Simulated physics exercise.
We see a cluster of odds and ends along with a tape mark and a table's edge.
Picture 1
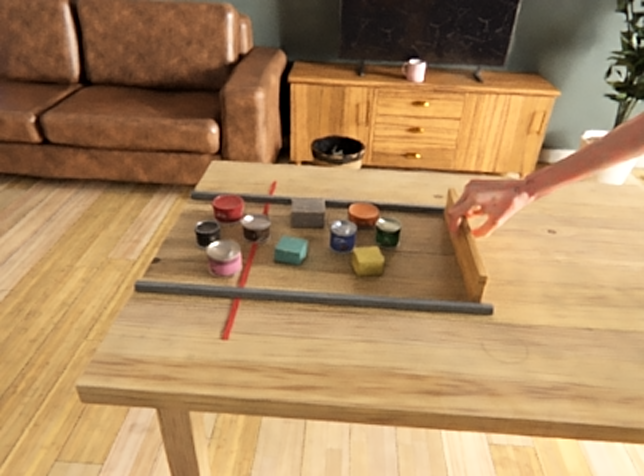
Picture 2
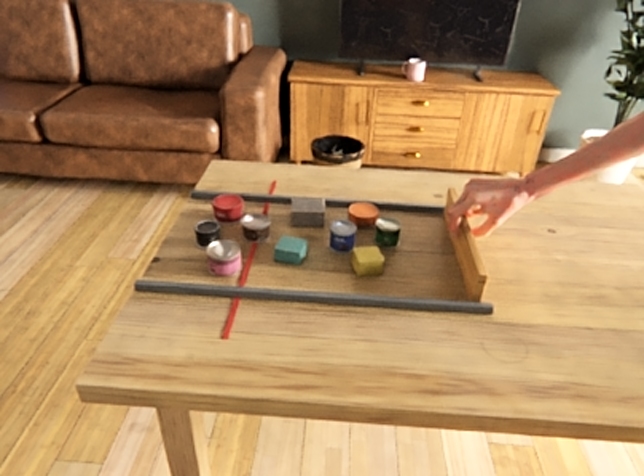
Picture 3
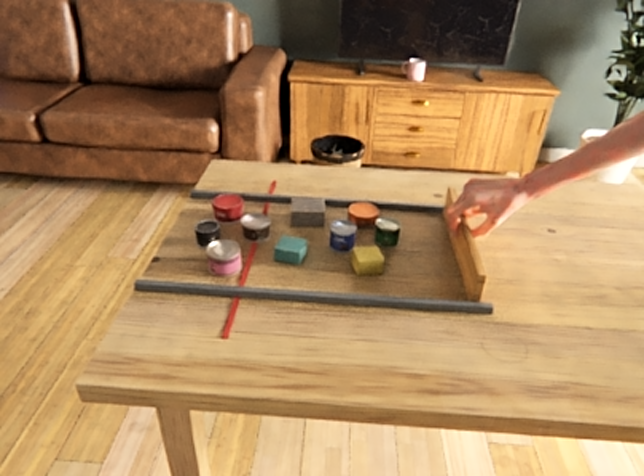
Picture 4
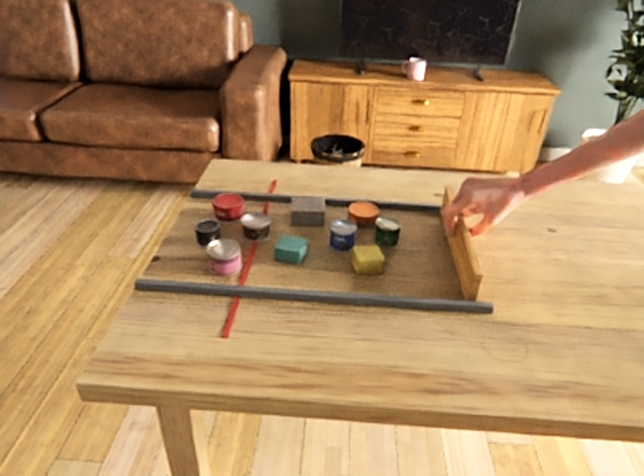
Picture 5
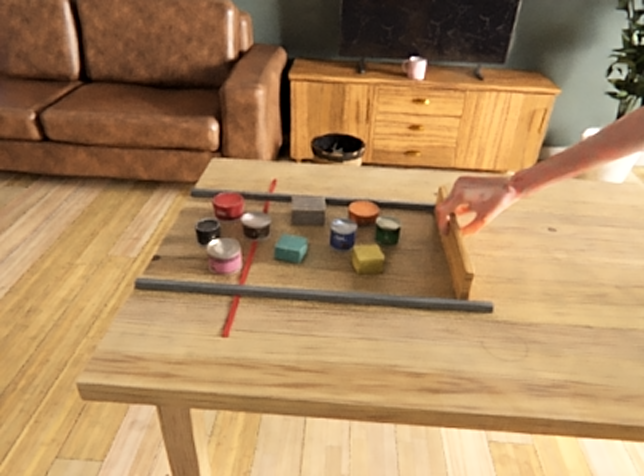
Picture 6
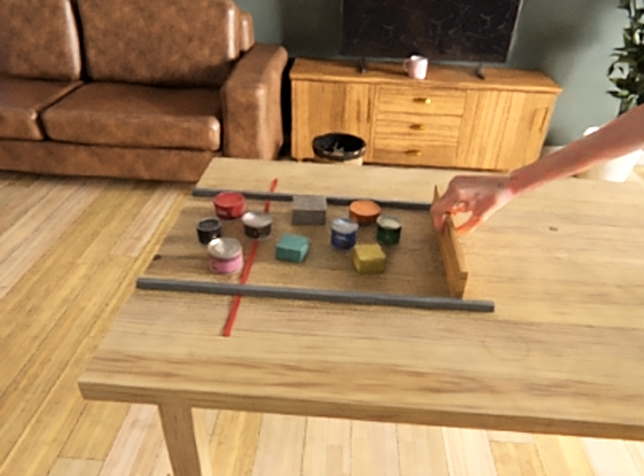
A light wooden table with a cluster of small tins and blocks fills the foreground of a living room, seen from slightly above, with a brown leather sofa and wooden cabinet behind. Between two grey rails, red, black and pink containers sit left of or near a red tape line, with grey, turquoise, orange, blue, green and yellow items to the right. A hand slides an upright wooden board slightly left, while the items and view stay almost still.
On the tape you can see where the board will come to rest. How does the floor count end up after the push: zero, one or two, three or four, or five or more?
The floor count ends at zero.
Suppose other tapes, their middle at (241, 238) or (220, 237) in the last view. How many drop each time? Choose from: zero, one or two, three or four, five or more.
Count by try - either one or two; just one or two.
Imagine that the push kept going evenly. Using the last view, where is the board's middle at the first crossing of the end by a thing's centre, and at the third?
First around (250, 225), then around (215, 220).
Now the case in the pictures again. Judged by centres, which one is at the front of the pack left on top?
It would be the red pot.
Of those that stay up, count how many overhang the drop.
Answer: 1.
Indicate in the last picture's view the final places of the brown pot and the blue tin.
Listed in order, first is (224, 224) and the other is (244, 230).
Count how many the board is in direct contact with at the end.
4 of them.
A little later, none off yet; black tin at rest near (209, 232); red pot at rest near (230, 207); pink pot at rest near (226, 257).
When it is over, the number that fall off is zero.
